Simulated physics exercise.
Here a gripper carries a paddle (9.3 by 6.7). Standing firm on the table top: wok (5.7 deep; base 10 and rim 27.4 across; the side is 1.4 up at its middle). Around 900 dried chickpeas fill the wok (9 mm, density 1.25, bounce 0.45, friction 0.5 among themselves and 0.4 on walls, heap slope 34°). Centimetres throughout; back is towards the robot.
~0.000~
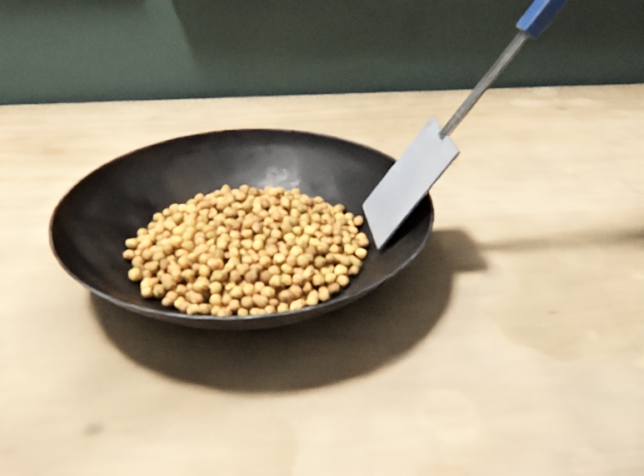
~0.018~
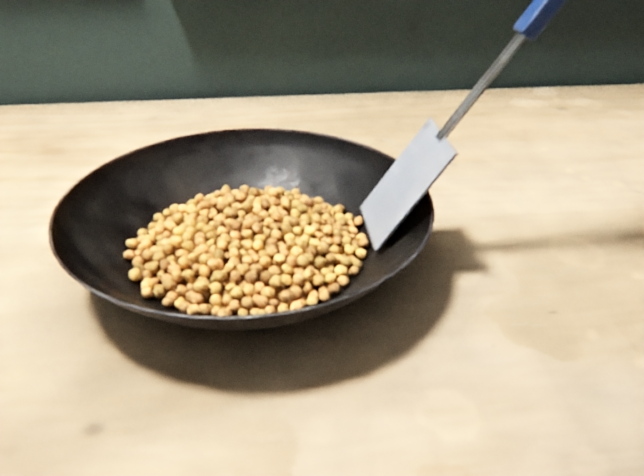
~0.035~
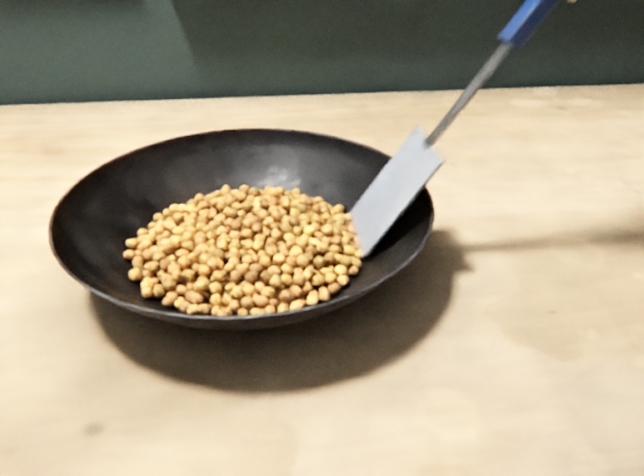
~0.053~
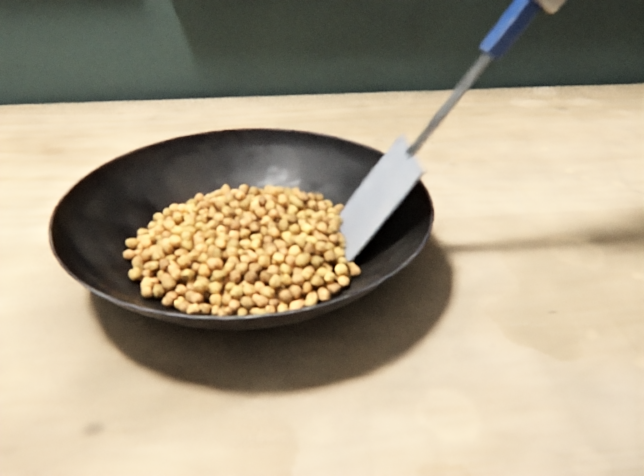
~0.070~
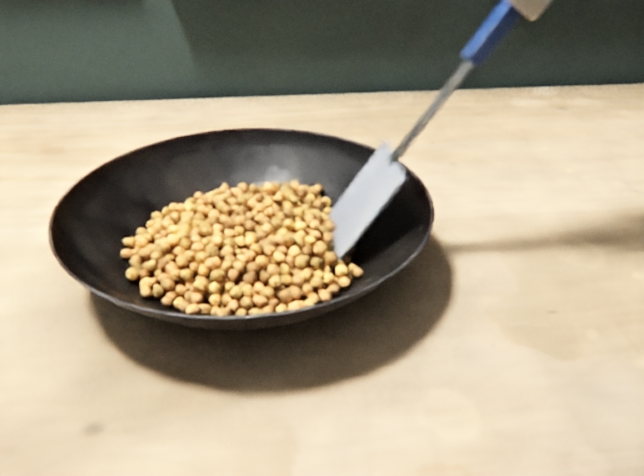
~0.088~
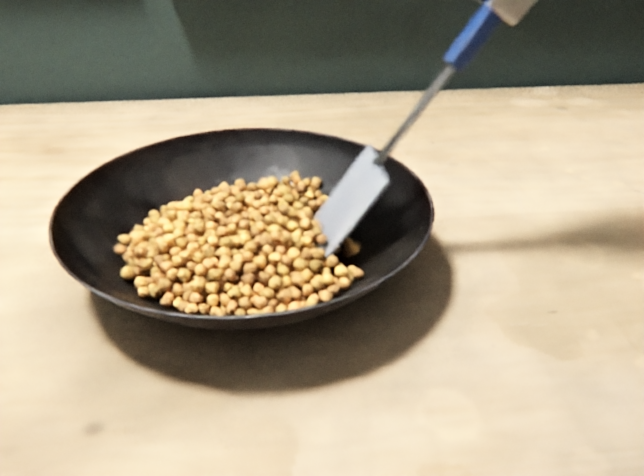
Blue-handled paddle moving left and pushing into a heap of dried chickpeas in a black wok on a pale table top.
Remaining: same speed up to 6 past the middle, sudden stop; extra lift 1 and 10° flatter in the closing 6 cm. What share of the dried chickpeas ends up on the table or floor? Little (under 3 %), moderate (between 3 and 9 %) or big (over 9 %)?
A little share, under 3 %, ends on the table or floor.
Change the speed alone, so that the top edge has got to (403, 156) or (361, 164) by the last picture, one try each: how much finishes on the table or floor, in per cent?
Some 0 and 0 per cent.
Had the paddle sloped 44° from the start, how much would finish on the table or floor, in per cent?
Then about 0 per cent.
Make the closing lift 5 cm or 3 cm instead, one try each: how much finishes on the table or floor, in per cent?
Some 5 and 0 per cent.
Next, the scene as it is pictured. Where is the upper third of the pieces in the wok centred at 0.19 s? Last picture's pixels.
Around (174, 229).
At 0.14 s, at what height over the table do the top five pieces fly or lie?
Roughly 5 cm.
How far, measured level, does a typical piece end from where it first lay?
About 4 cm.
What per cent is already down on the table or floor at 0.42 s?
About 0 per cent.
After 0.14 s, sloping 56°, highest piece 8 above the table; 900 in the wok.
After 0.19 s, sloping 51°, highest piece 21 above the table; 899 in the wok, 1 on the blade or in flight.
After 0.42 s, sloping 46°, highest piece 49 above the table; 894 in the wok, 4 on the table or floor, 2 on the blade or in flight.
After 1.47 s, sloping 46°, highest piece 6 above the table; 894 in the wok, 6 on the table or floor.
At rest, 894 in the wok, 6 on the table or floor. That is 1 % on the table or floor.
